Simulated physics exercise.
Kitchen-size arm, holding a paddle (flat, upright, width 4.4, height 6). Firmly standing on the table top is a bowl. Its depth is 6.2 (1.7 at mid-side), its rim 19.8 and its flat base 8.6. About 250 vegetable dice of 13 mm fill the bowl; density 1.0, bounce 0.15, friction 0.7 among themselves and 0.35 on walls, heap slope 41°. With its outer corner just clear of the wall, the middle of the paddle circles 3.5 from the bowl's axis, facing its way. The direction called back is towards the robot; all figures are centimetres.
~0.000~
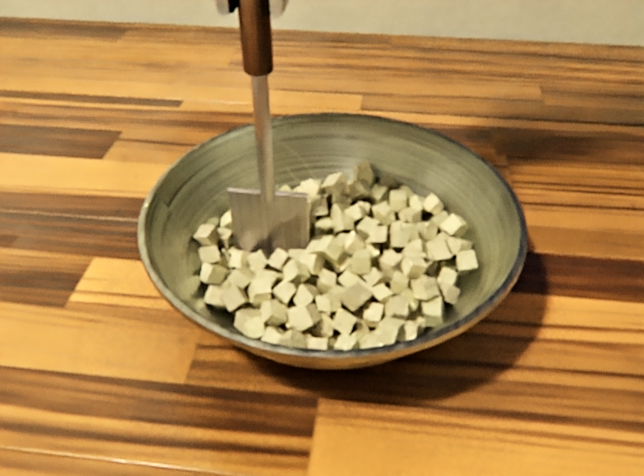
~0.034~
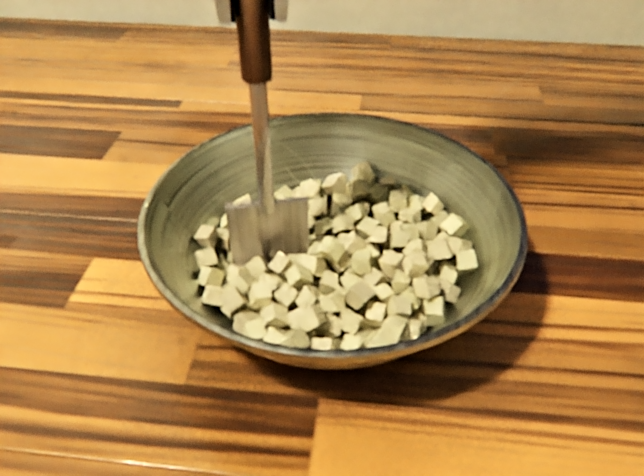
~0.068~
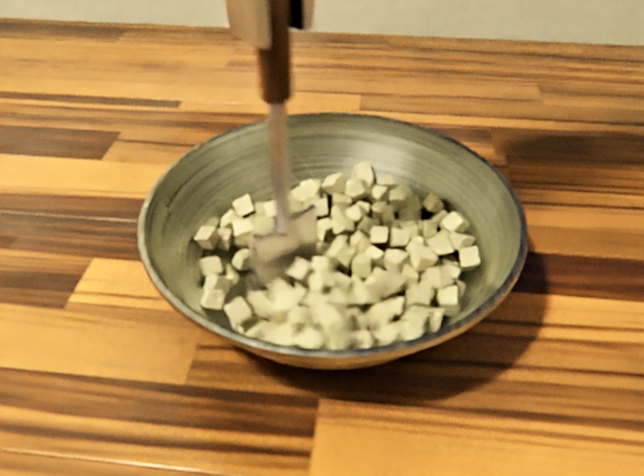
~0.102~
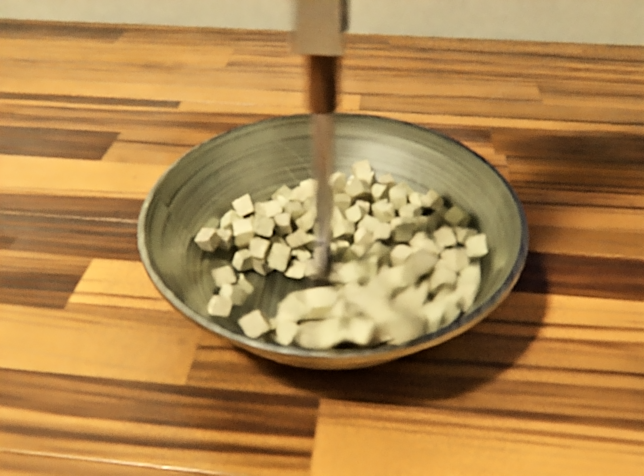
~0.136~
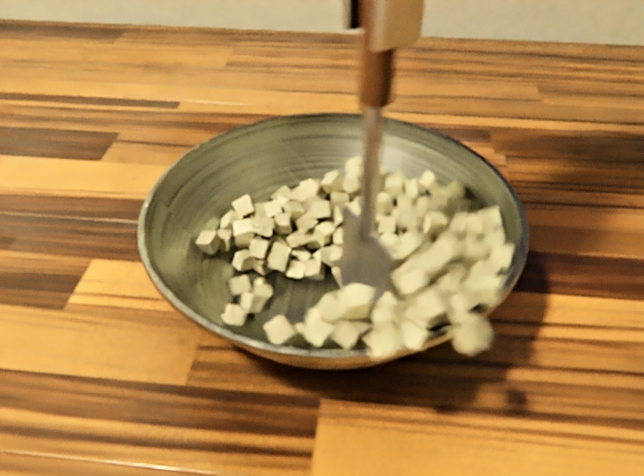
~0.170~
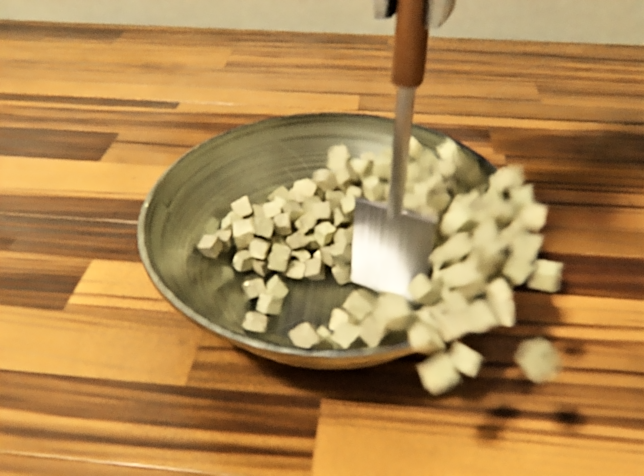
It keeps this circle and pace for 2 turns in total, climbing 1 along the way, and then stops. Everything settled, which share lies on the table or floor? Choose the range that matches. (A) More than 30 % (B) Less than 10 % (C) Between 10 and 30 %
The answer is A.
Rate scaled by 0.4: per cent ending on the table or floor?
Some 15 in a hundred.
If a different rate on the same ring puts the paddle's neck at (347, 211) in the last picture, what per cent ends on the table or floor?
Some 20 %.
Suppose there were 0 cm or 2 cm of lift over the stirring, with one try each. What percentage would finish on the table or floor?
Close to 40 percent and close to 35 percent.
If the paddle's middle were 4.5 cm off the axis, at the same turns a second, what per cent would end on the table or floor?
That would come to roughly 60 percent.
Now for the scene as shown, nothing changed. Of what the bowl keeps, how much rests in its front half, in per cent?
Roughly 55 per cent.
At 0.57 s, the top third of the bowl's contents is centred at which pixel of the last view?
(423, 236).
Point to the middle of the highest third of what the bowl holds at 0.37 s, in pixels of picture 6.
About (211, 209) in the last picture.
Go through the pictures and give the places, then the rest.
The first frame shows paddle neck at (266, 168), 0° round; upper third of the load around (356, 250), from x 205 to 465, top at y 170; 254 in the bowl.
The second frame shows paddle neck at (265, 178), 16° round; upper third of the load around (350, 256), from x 205 to 465, top at y 170.
The third frame shows paddle neck at (282, 200), 52° round; upper third of the load around (357, 287), from x 210 to 470, top at y 170.
The fourth frame shows paddle neck at (323, 211), 89° round; upper third of the load around (380, 294), from x 210 to 475, top at y 170.
The fifth frame shows paddle neck at (369, 205), 125° round; upper third of the load around (427, 274), from x 210 to 500, top at y 165; 251 in the bowl, 3 in flight or on the tool.
The sixth frame shows paddle neck at (397, 184), 162° round; upper third of the load around (459, 237), from x 210 to 545, top at y 145; 245 in the bowl, 9 in flight or on the tool.
After 0.37 s, 17° round, highest piece 9 above the table; 180 in the bowl, 39 on the table or floor, 35 in flight or on the tool.
After 0.57 s, 231° round, highest piece 8 above the table; 161 in the bowl, 88 on the table or floor, 5 in flight or on the tool.
After 0.87 s, 0° round, highest piece 6 above the table; 150 in the bowl, 104 on the table or floor.
After 1.57 s, 0° round, highest piece 6 above the table; 150 in the bowl, 104 on the table or floor.
At rest, 150 in the bowl, 104 on the table or floor. That is 41 % on the table or floor.
